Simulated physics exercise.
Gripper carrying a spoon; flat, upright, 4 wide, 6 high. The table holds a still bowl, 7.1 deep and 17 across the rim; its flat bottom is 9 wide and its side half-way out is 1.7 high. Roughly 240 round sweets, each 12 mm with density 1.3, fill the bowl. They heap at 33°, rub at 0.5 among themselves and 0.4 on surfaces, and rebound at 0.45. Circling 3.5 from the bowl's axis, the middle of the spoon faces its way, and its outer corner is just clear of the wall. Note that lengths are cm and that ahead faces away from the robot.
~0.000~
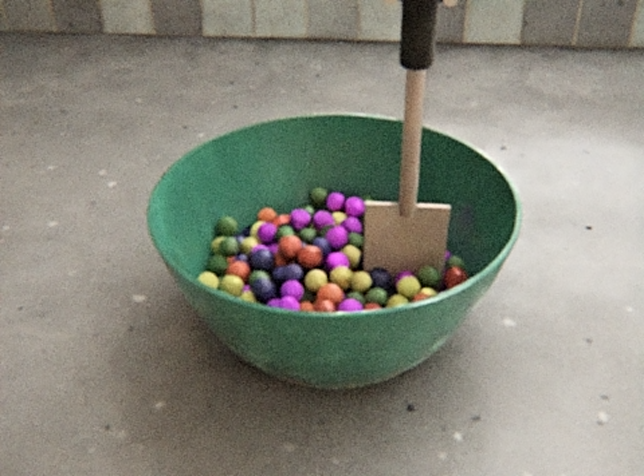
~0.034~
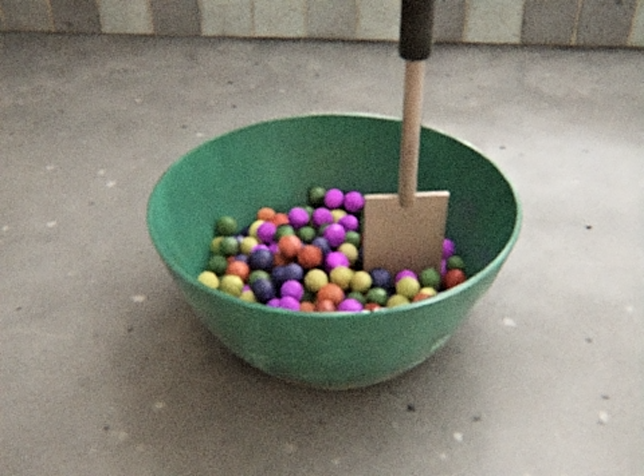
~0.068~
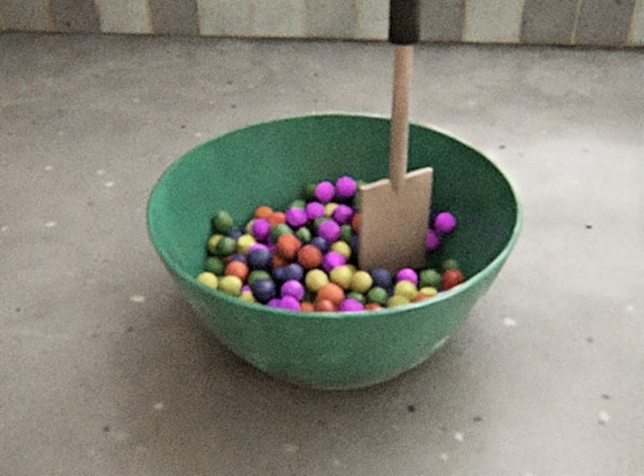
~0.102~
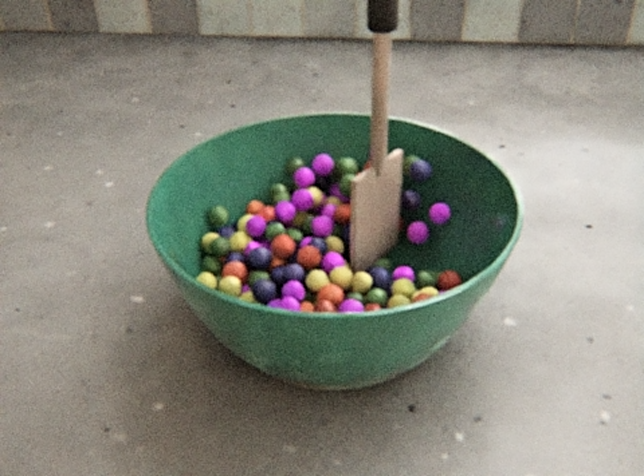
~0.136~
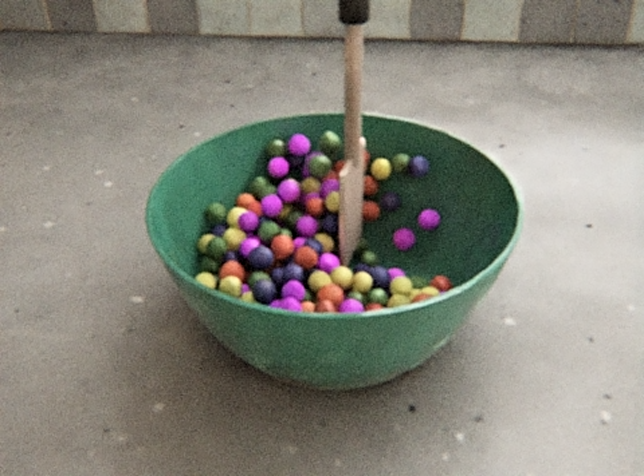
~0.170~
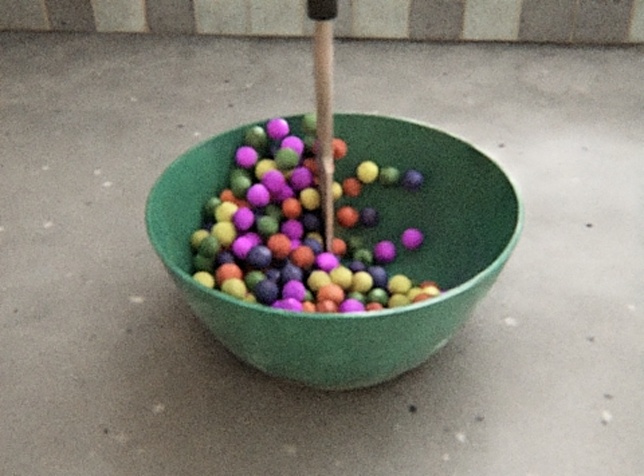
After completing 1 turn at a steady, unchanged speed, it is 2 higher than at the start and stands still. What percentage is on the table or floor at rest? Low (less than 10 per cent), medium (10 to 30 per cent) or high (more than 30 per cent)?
The share is low, less than 10 per cent.
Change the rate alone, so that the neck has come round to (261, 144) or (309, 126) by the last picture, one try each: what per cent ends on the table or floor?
About 15 per cent, then about 5 per cent.
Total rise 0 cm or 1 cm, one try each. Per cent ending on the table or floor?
Near 0 in a hundred, then 5 in a hundred.
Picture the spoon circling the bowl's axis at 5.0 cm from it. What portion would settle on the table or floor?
It would be close to 0 per cent then.
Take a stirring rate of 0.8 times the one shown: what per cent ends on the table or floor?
Estimated share: Close to 0 per cent.
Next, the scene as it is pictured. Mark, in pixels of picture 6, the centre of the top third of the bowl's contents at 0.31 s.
Around pixel (243, 283).
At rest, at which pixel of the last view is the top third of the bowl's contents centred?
Close to (395, 251).
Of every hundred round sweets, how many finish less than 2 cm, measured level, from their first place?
Roughly 10 percent.
By 0.31 s, 200° round, highest piece 8 above the table; 240 in the bowl.
By 0.46 s, 298° round, highest piece 8 above the table; 236 in the bowl, 1 on the table or floor, 3 in flight or on the tool.
By 0.73 s, 0° round, highest piece 6 above the table; 236 in the bowl, 4 on the table or floor.
By 1.43 s, 0° round, highest piece 6 above the table; 236 in the bowl, 4 on the table or floor.
Final count, 236 in the bowl, 4 on the table or floor. That is 2 % on the table or floor.
